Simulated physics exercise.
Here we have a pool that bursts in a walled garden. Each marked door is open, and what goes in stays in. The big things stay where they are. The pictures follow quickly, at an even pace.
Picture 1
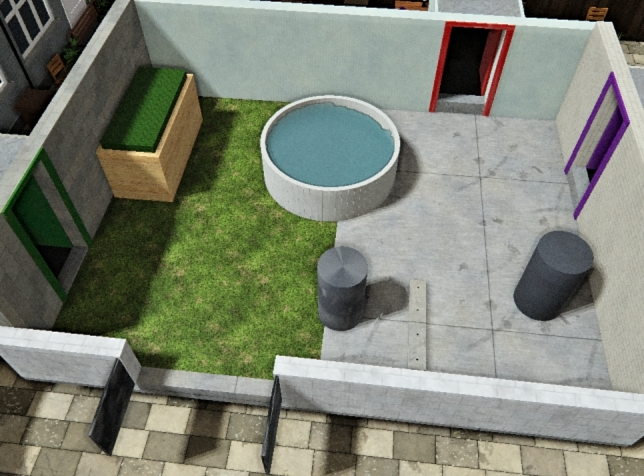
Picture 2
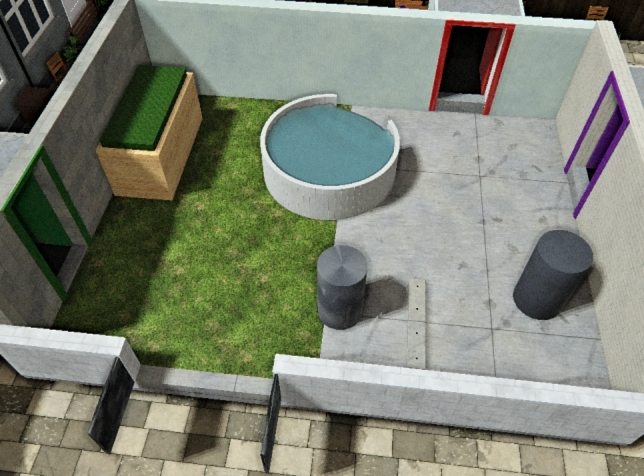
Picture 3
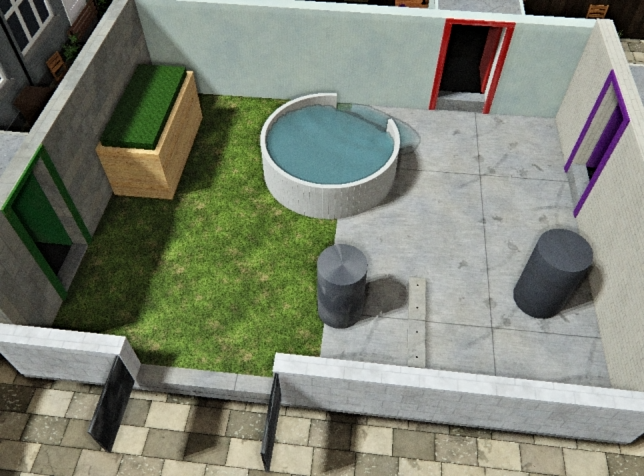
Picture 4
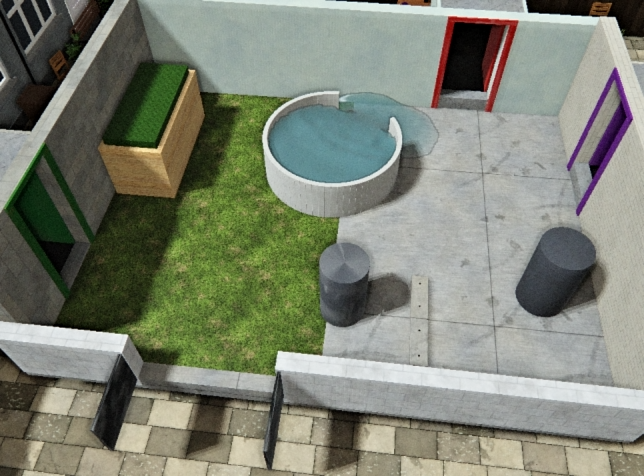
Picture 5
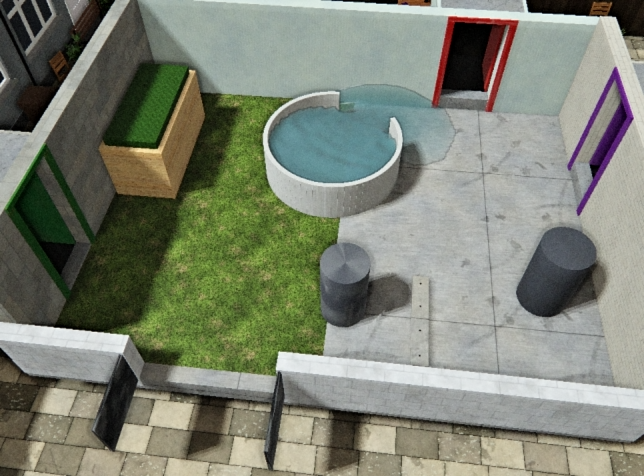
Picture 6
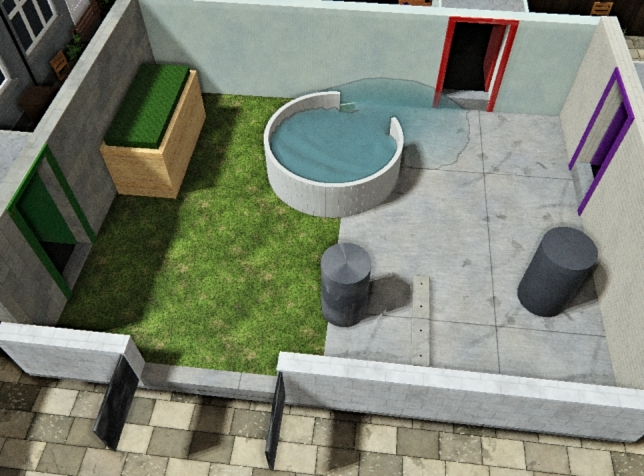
In this clip, a round pool in a walled garden stands whole and still, then a gap opens on its far side and water pours out, spreading rightward across the grey paving near the red-framed doorway.
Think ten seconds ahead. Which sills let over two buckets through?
One by one: The purple door holds within the limit; the green door holds within the limit; the red door holds within the limit.
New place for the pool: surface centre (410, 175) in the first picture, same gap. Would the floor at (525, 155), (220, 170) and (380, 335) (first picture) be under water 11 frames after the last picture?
In that order: Awash, clear, dry.
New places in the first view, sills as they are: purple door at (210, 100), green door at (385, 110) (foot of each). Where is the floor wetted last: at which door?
That is the one in purple.
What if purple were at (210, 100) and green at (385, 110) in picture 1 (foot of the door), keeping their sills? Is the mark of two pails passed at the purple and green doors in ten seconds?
In short: Purple is under; green is over.
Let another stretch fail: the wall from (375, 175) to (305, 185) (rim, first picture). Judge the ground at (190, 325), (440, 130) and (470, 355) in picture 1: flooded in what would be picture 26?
In that order: Flooded, dry, flooded.
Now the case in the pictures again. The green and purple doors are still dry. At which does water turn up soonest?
That is the door marked purple.
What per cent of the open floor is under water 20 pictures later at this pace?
About 40 per cent.
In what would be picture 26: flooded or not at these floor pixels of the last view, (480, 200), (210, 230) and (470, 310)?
In turn: Wet, not flooded, clear.
A moment on, water covers 15 % of the floor; the purple door not reached, the green door not reached, the red door wet at the sill, nothing in.
Next, water covers 25 % of the floor; the purple door wet at the sill, nothing in, the green door not reached, the red door wet at the sill, nothing in.
Then, water covers 40 % of the floor; the purple door wet at the sill, nothing in, the green door not reached, the red door wet at the sill, nothing in.
Later, water covers 70 % of the floor; the purple door wet at the sill, nothing in, the green door not reached, the red door wet at the sill, nothing in.
In the end, water covers 95 % of the floor; the purple door wet at the sill, nothing in, the green door wet at the sill, nothing in, the red door wet at the sill, nothing in.
